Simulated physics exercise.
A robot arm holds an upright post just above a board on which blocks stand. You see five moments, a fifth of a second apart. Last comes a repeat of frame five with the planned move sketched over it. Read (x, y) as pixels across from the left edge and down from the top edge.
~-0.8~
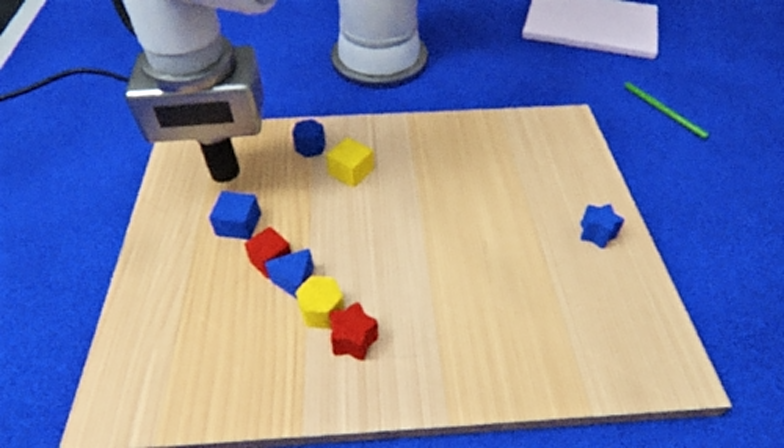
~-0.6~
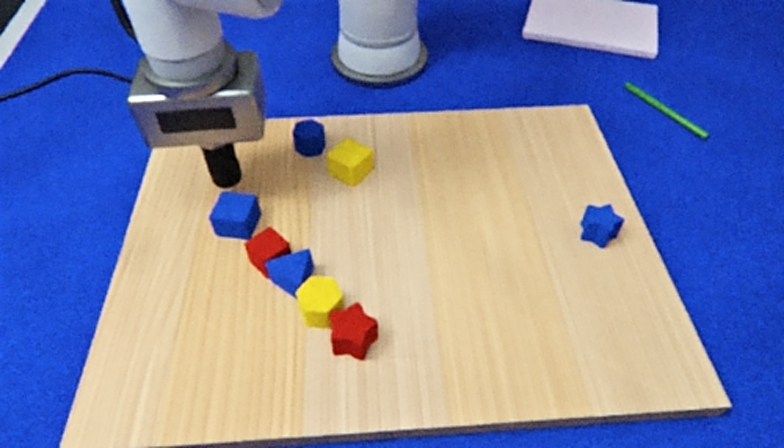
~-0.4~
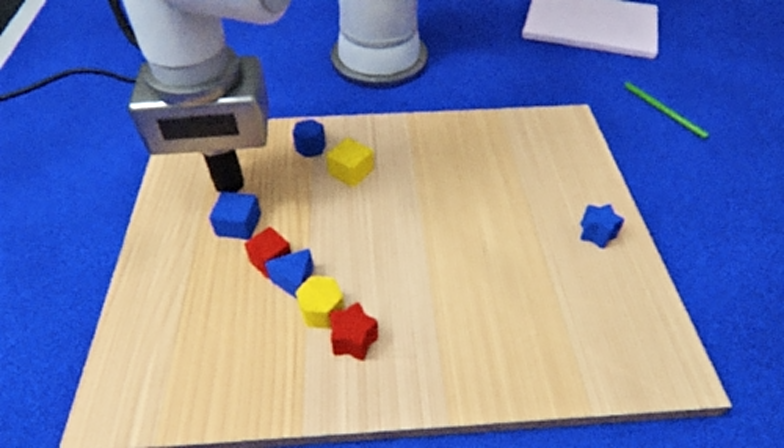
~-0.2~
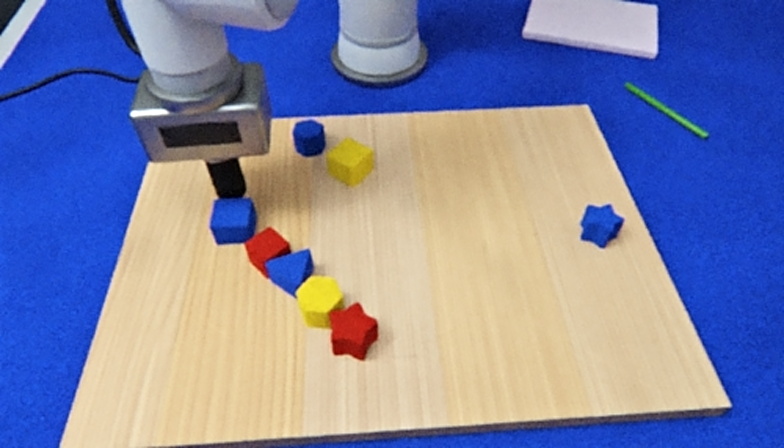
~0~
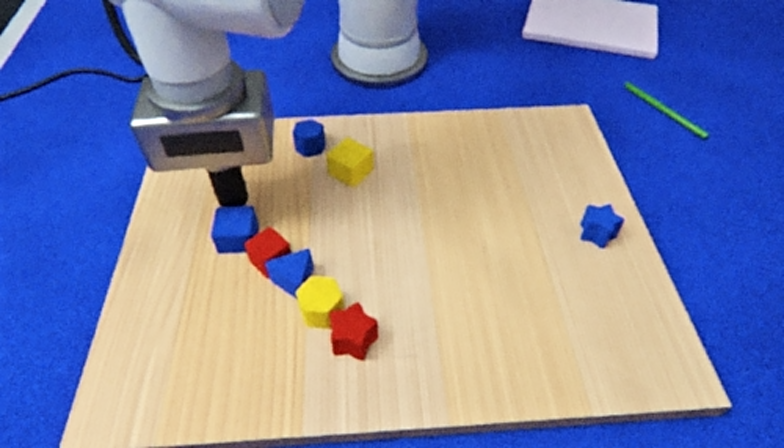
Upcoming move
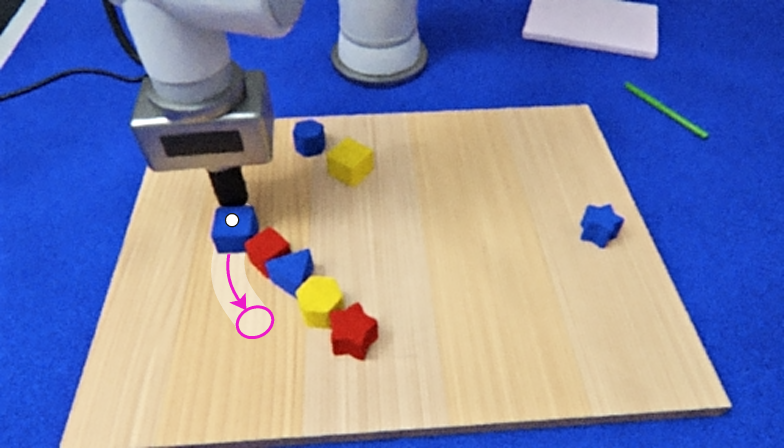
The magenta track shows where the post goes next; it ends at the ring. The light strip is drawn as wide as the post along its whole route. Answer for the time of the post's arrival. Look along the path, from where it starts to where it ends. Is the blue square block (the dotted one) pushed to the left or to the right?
It goes toward the right-hand side.
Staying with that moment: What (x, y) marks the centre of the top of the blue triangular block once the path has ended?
I'd place it at (311, 270), taking the centre of its top.
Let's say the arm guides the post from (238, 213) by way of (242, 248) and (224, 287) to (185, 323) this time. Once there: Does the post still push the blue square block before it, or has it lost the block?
Once the path is finished, the blue square block still sits ahead of the post.
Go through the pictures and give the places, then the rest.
The first picture shows tip of the post (226, 173), middles of tops, blue square block (232, 205), red square block (267, 243), blue triangular block (291, 265), yellow hexagonal block (319, 293).
The second picture shows post (228, 179), nothing pushed.
The third picture shows post (230, 185), nothing pushed.
The fourth picture shows post (232, 192), blue square block (231, 211).
The fifth picture shows post (234, 200), blue square block (232, 220), red square block (267, 243), blue triangular block (291, 265), yellow hexagonal block (319, 293).
The line goes from (238, 213) through (230, 249) and (232, 287) to (255, 322); the dot is on the blue square block.
On the path given first. One third of the way, post (225, 236); blue square block (223, 259); red square block (265, 268), turned 25° anticlockwise; blue triangular block (299, 272), turned 45° anticlockwise; yellow hexagonal block (330, 297), turned 25° clockwise.
Two thirds of the way, post (227, 275); blue square block (219, 303); red square block (264, 272), turned 40° anticlockwise; blue triangular block (300, 272), turned 55° anticlockwise; yellow hexagonal block (330, 297), turned 25° clockwise.
At the end, post (251, 310); blue square block (220, 335), turned 40° clockwise; red square block (282, 288), turned 70° anticlockwise; blue triangular block (311, 270), turned 95° anticlockwise; yellow hexagonal block (334, 296), turned 30° clockwise.
